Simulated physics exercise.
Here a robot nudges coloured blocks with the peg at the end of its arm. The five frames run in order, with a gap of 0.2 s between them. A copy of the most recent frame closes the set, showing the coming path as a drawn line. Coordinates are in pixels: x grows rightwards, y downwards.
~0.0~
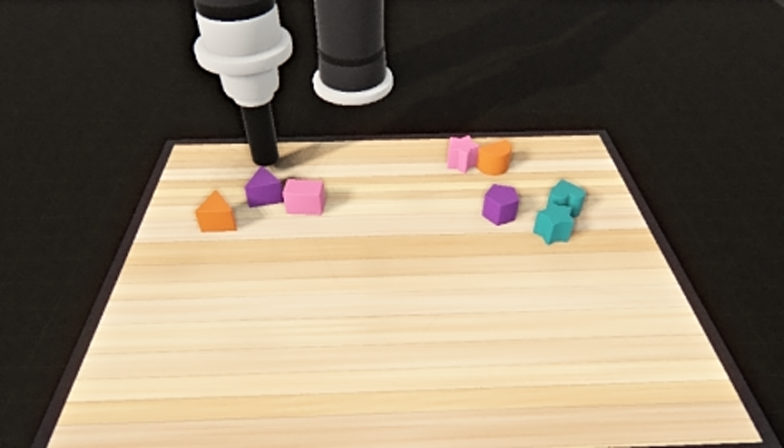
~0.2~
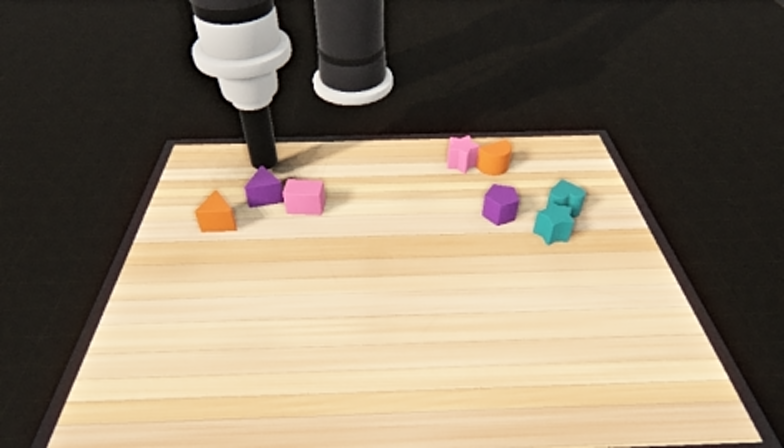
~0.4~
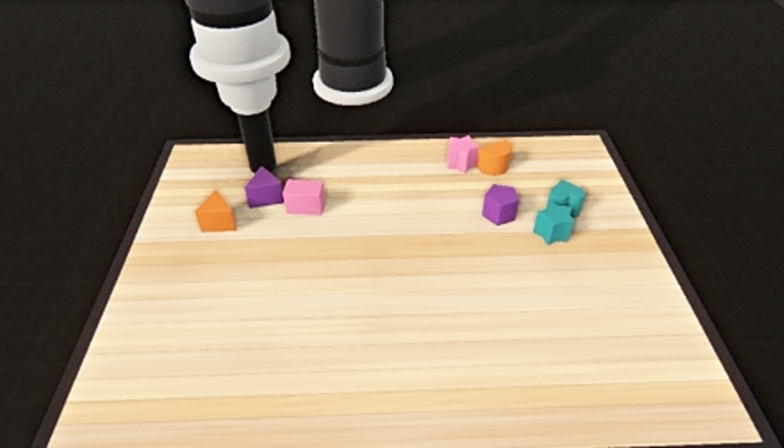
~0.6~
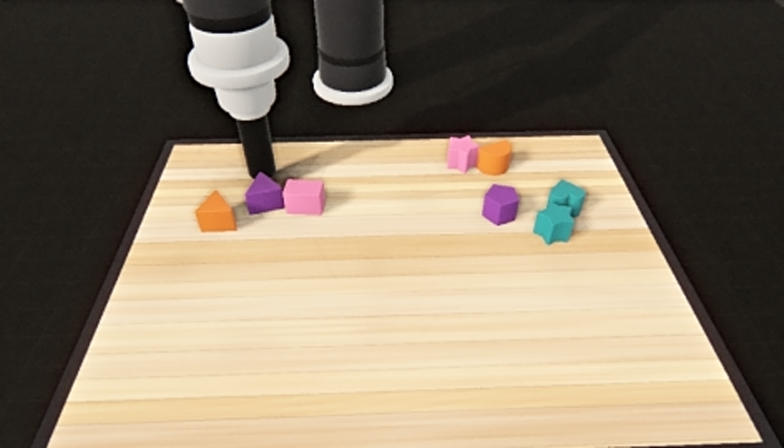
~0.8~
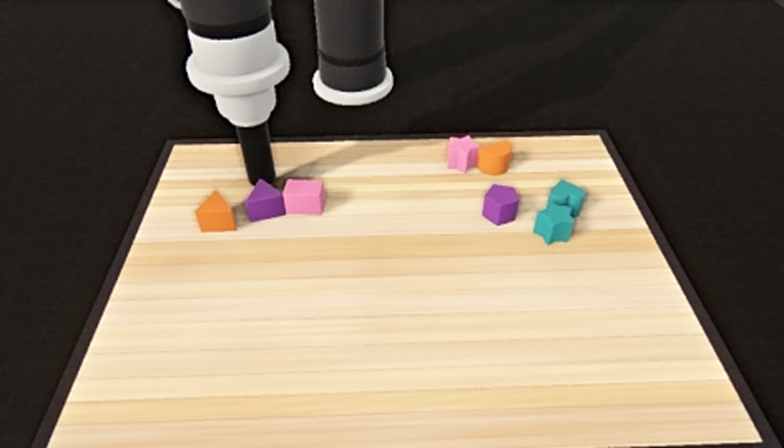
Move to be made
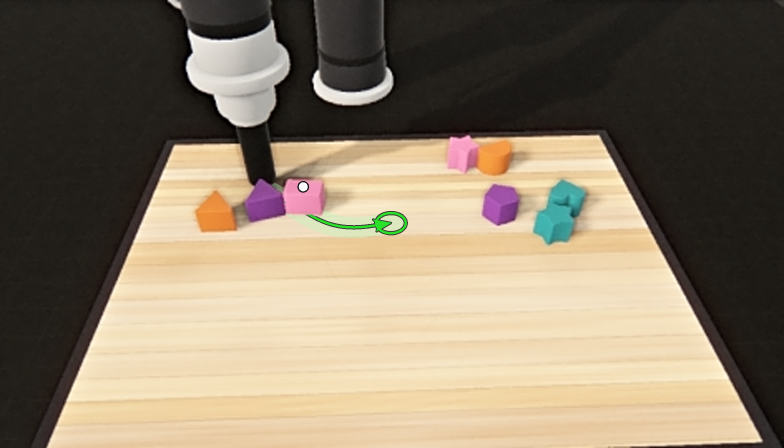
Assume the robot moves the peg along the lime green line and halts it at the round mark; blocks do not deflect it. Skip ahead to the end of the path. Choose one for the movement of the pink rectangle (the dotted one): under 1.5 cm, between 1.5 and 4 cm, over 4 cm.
The answer here is over 4 cm.
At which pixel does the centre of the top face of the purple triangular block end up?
The middle of its top is at (271, 205).
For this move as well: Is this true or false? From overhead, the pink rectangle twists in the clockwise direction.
The claim holds.
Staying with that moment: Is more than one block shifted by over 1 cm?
Yes, that is what happens.
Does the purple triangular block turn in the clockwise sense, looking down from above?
Yes, that is what happens.
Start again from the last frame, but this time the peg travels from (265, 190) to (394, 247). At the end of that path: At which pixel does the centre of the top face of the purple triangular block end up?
In the picture, that point is around (270, 203).
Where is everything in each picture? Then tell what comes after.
The first picture shows tip of the peg (266, 160), middles of tops, orange triangular block (214, 203), purple triangular block (262, 178), pink rectangle (303, 187).
The second picture shows peg (265, 164), nothing pushed.
The third picture shows peg (264, 168), nothing pushed.
The fourth picture shows peg (263, 173), purple triangular block (262, 184).
The fifth picture shows peg (263, 180), orange triangular block (214, 203), purple triangular block (263, 191), pink rectangle (303, 187).
The line goes from (265, 190) by way of (299, 209) and (340, 226) to (391, 223); the dot is on the pink rectangle.
On the path given first. One third of the way, peg (298, 199); purple triangular block (270, 205), turned 80° clockwise; pink rectangle (328, 198).
Two thirds of the way, peg (340, 216); purple triangular block (271, 205), turned 85° clockwise; pink rectangle (375, 212), turned 20° anticlockwise.
At the end, peg (391, 213); orange triangular block unmoved; purple triangular block (271, 205), turned 85° clockwise; pink rectangle (418, 218), turned 25° clockwise.
